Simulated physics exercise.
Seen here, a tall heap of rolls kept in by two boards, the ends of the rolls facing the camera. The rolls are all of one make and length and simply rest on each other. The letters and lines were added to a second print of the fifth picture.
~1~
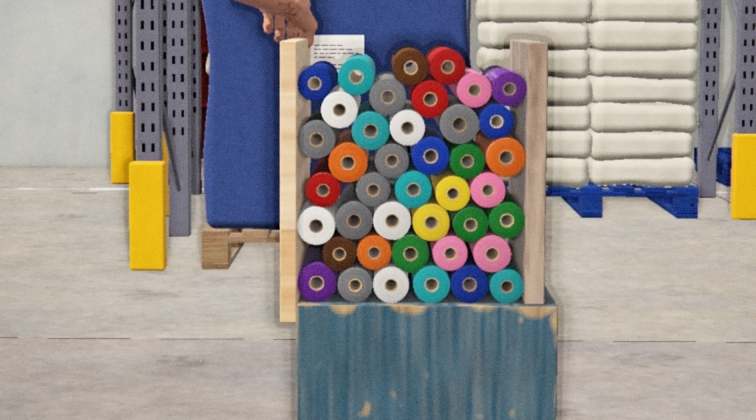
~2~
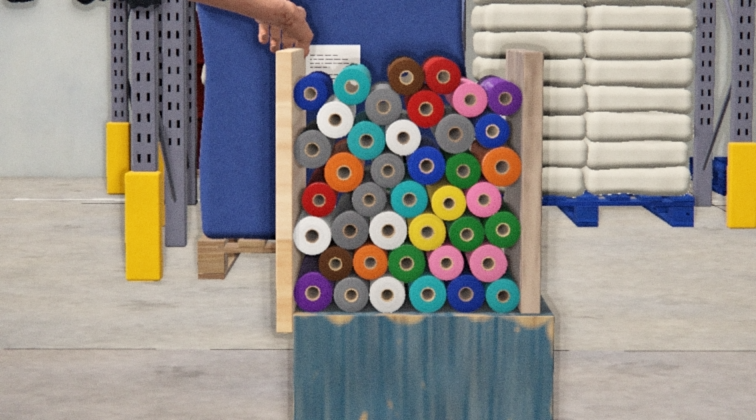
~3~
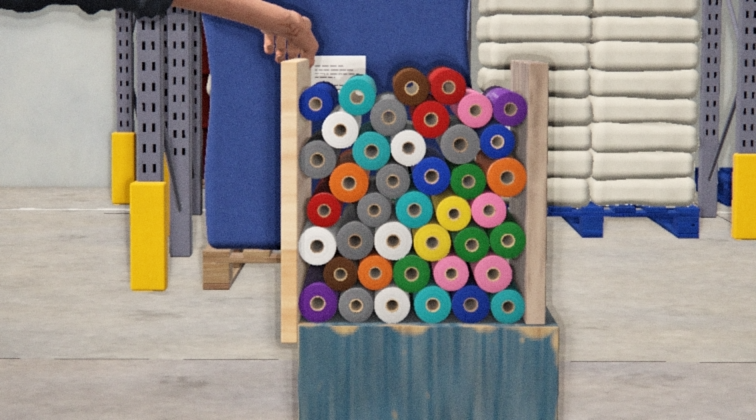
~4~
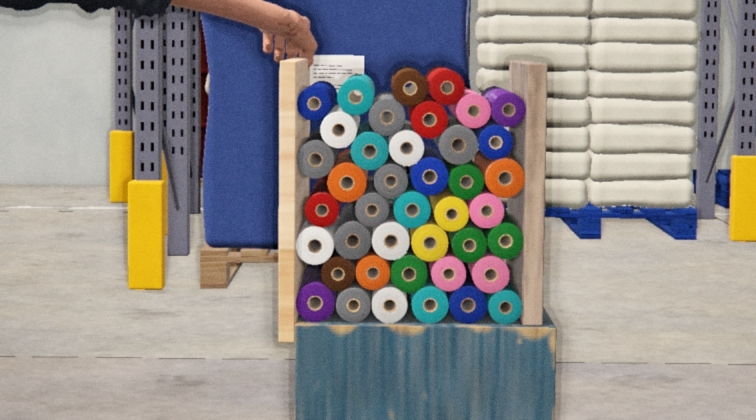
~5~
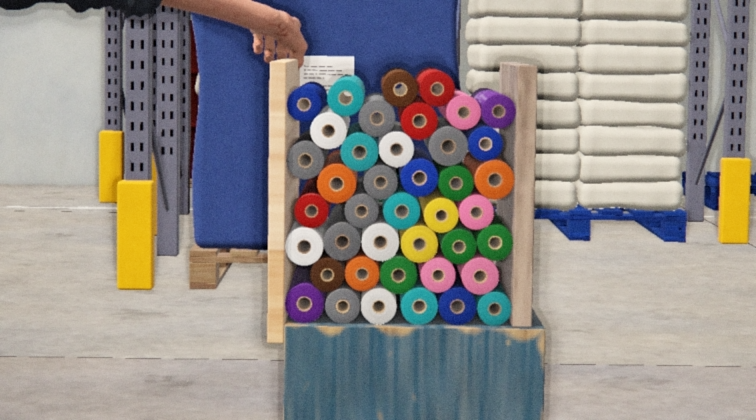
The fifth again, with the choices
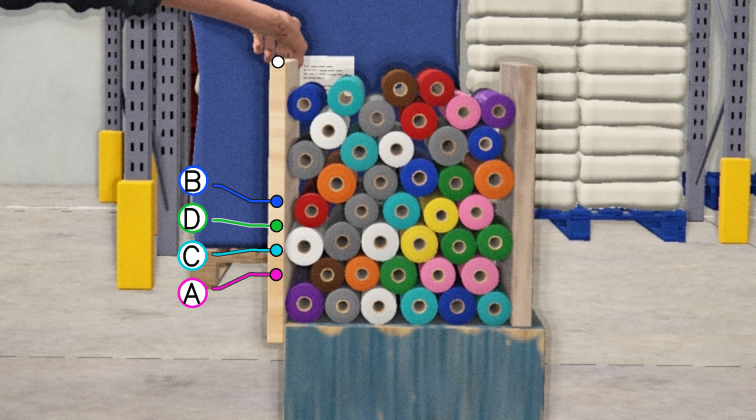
In a warehouse with a pale concrete floor, seen straight on from the front, a worn blue wooden box stands before metal racking with yellow guards. Colourful rolls, their ends facing out, are heaped between two upright boards, with a blue padded block behind and white stacked bundles at right. A hand stays at the left board's top while the view shifts slightly and the rolls show no clear movement.
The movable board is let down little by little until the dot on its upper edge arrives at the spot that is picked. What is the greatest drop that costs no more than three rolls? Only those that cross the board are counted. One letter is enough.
Down to B.
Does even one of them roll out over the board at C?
At C: Yes.
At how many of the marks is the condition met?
One of them.
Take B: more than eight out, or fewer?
It loses fewer than eight.
On the marked copy, A at (276, 274); B at (276, 201); C at (276, 250); D at (276, 226); the white dot at (278, 62).
Following B. Soon after the start, top of the board (286, 124).
Later, top of the board (286, 194).
In the end, top of the board (285, 201), one out over the board.
As for the rest, A more than three out over the board; C more than three out over the board; D more than three out over the board.
